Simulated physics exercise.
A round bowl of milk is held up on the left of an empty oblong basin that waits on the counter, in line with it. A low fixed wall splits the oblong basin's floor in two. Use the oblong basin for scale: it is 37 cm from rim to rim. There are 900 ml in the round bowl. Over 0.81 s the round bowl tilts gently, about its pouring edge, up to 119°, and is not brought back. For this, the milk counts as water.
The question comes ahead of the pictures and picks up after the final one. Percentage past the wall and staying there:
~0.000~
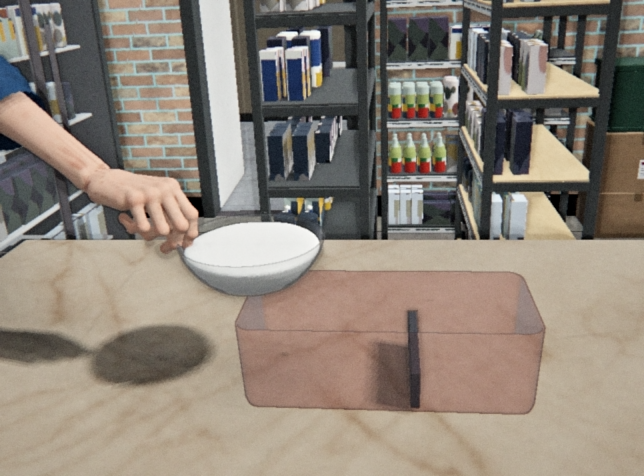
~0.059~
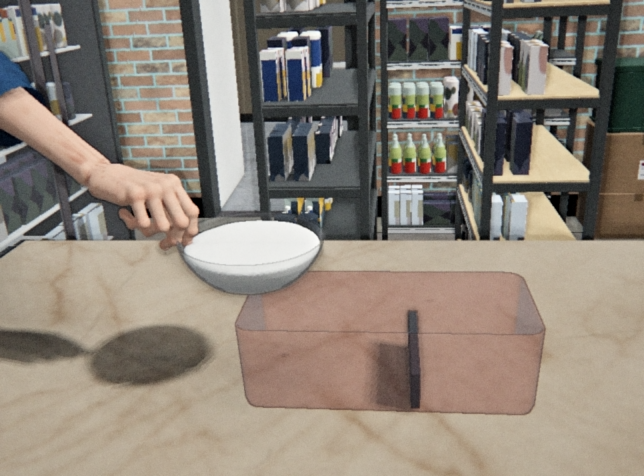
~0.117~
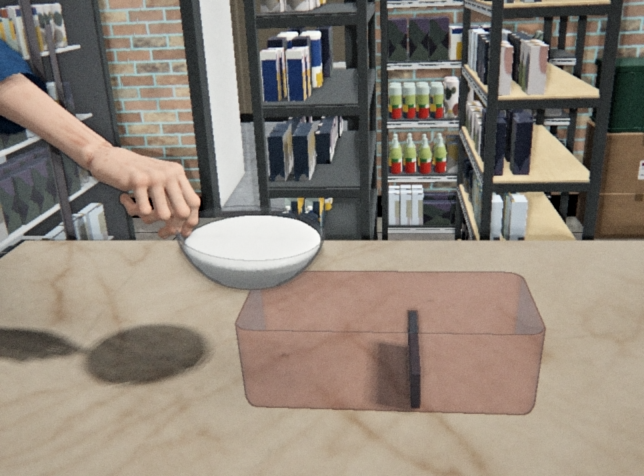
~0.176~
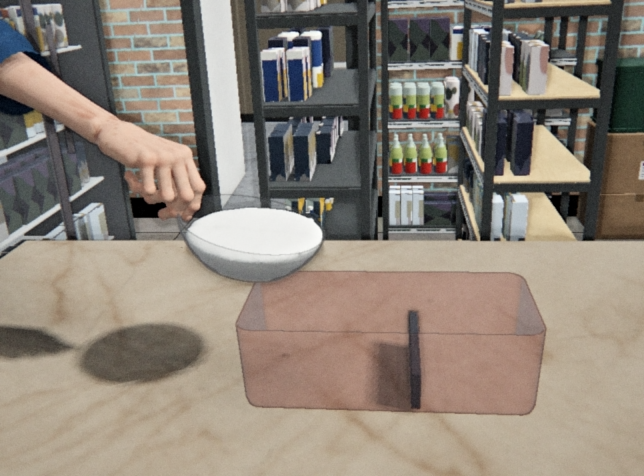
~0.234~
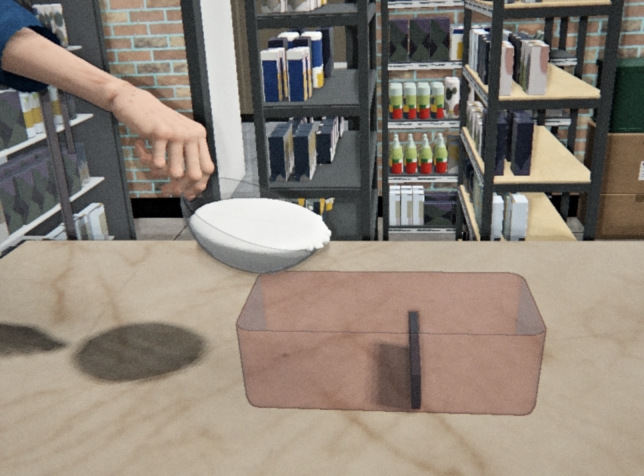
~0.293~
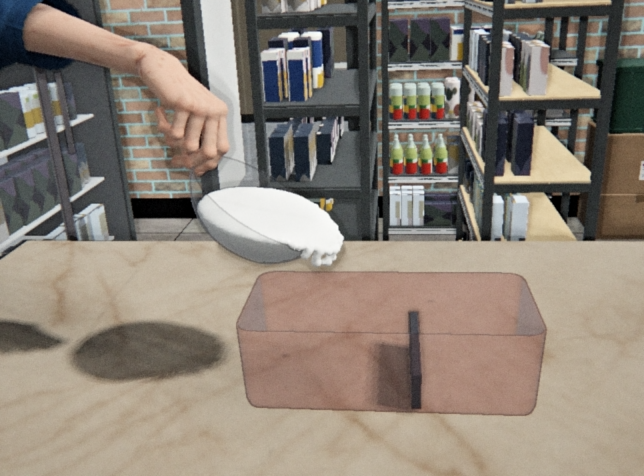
45 percent.
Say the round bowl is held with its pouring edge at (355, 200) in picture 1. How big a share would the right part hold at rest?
Then I'd expect something near 70 per cent.
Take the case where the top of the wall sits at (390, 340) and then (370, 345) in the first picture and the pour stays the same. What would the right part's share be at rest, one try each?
The first gives near 75 per cent and the second near 80 per cent.
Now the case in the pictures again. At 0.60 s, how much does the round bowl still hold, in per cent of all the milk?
Close to 3 in a hundred.
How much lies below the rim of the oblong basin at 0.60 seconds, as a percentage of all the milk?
I reckon close to 54 percent of it.
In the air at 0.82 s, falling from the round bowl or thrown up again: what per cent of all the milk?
Around 16 percent of it is airborne.
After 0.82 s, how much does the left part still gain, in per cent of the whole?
6 %.
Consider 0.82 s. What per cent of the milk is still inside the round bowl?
About 0 percent.
Then, 0.60 s in, the tilt is 100° and 3 per cent is still to pour, 35 is left of the wall and 19 right of it.
Then, 0.82 s in, the tilt is 119° and 0 per cent is still to pour, 46 is left of the wall and 37 right of it.
Then, 1.06 s in, the tilt is 119° and 0 per cent is still to pour, 52 is left of the wall and 45 right of it.
Then, 1.31 s in, the tilt is 119° and 0 per cent is still to pour, 53 is left of the wall and 45 right of it.
Finally, 53 per cent lies left of the wall, 45 right of it and 3 outside.
